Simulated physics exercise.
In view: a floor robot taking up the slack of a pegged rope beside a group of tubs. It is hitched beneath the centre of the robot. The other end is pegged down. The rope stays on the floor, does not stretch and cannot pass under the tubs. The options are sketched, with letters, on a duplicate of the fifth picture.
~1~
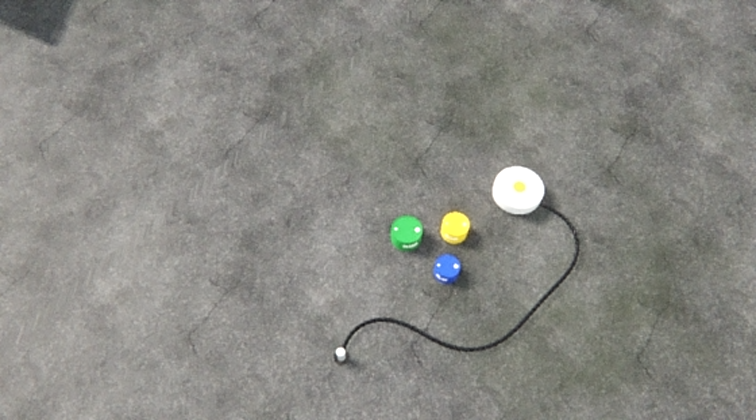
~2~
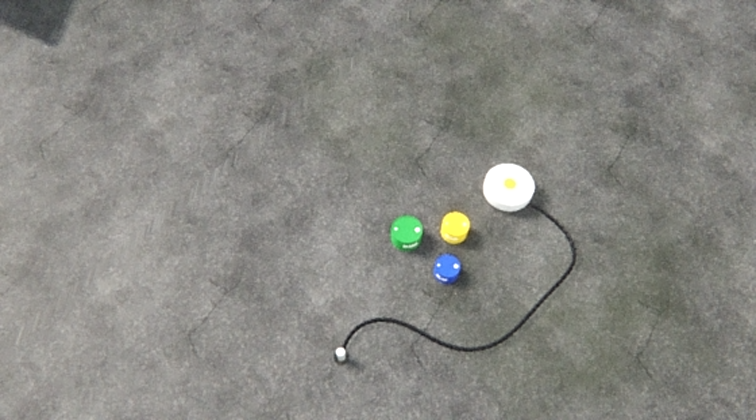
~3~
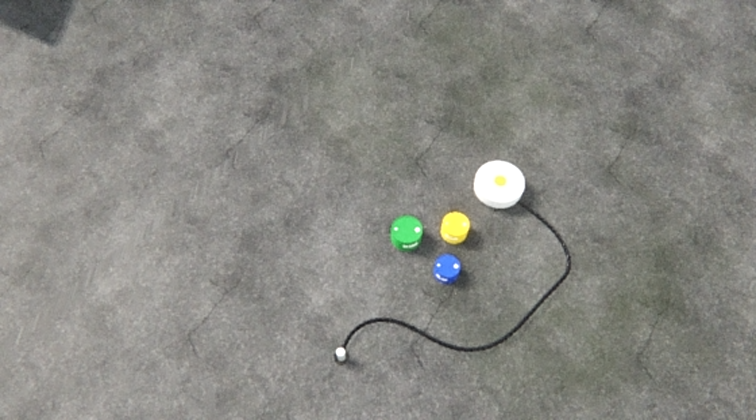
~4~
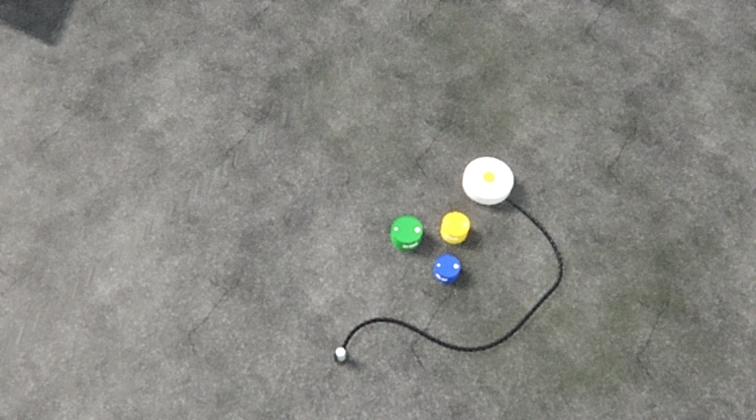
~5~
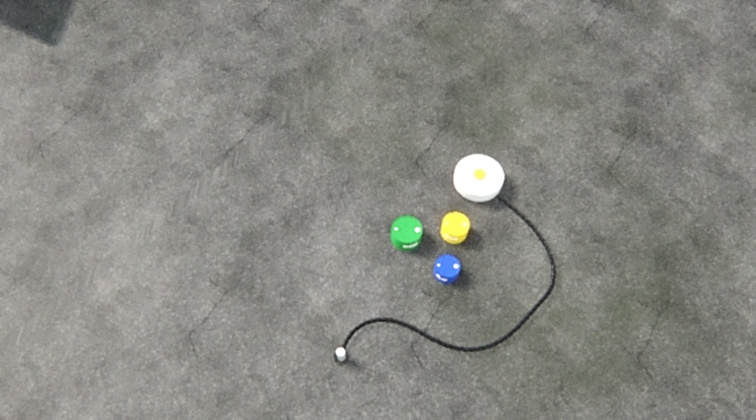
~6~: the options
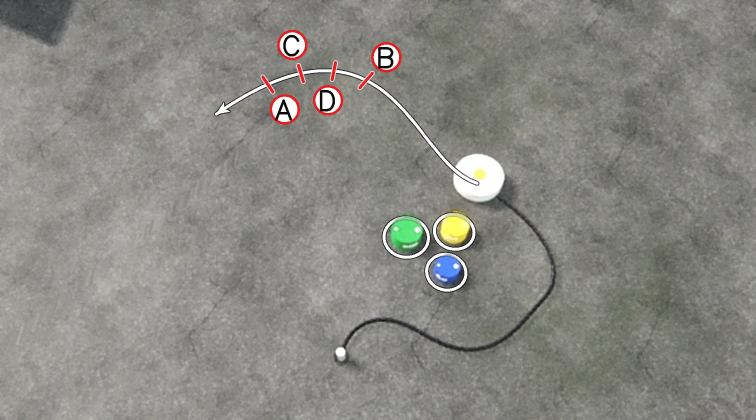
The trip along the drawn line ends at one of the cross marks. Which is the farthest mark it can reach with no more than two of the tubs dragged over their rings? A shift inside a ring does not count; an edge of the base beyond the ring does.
As far as tick B.
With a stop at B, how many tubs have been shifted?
Two.
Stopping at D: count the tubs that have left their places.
Three.
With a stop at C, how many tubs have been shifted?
By then, three.
On the marked copy, A at (268, 84); B at (366, 80); C at (301, 73); D at (334, 71); the route from (477, 183) via (365, 80) to (216, 114).
Following B. Soon after the start, robot (434, 142).
Later, robot (401, 102).
In the end, robot (366, 75); yellow tub (438, 227); blue tub (432, 258); two over the rings.
As for the rest, A has three over the rings; C has three over the rings; D has three over the rings.
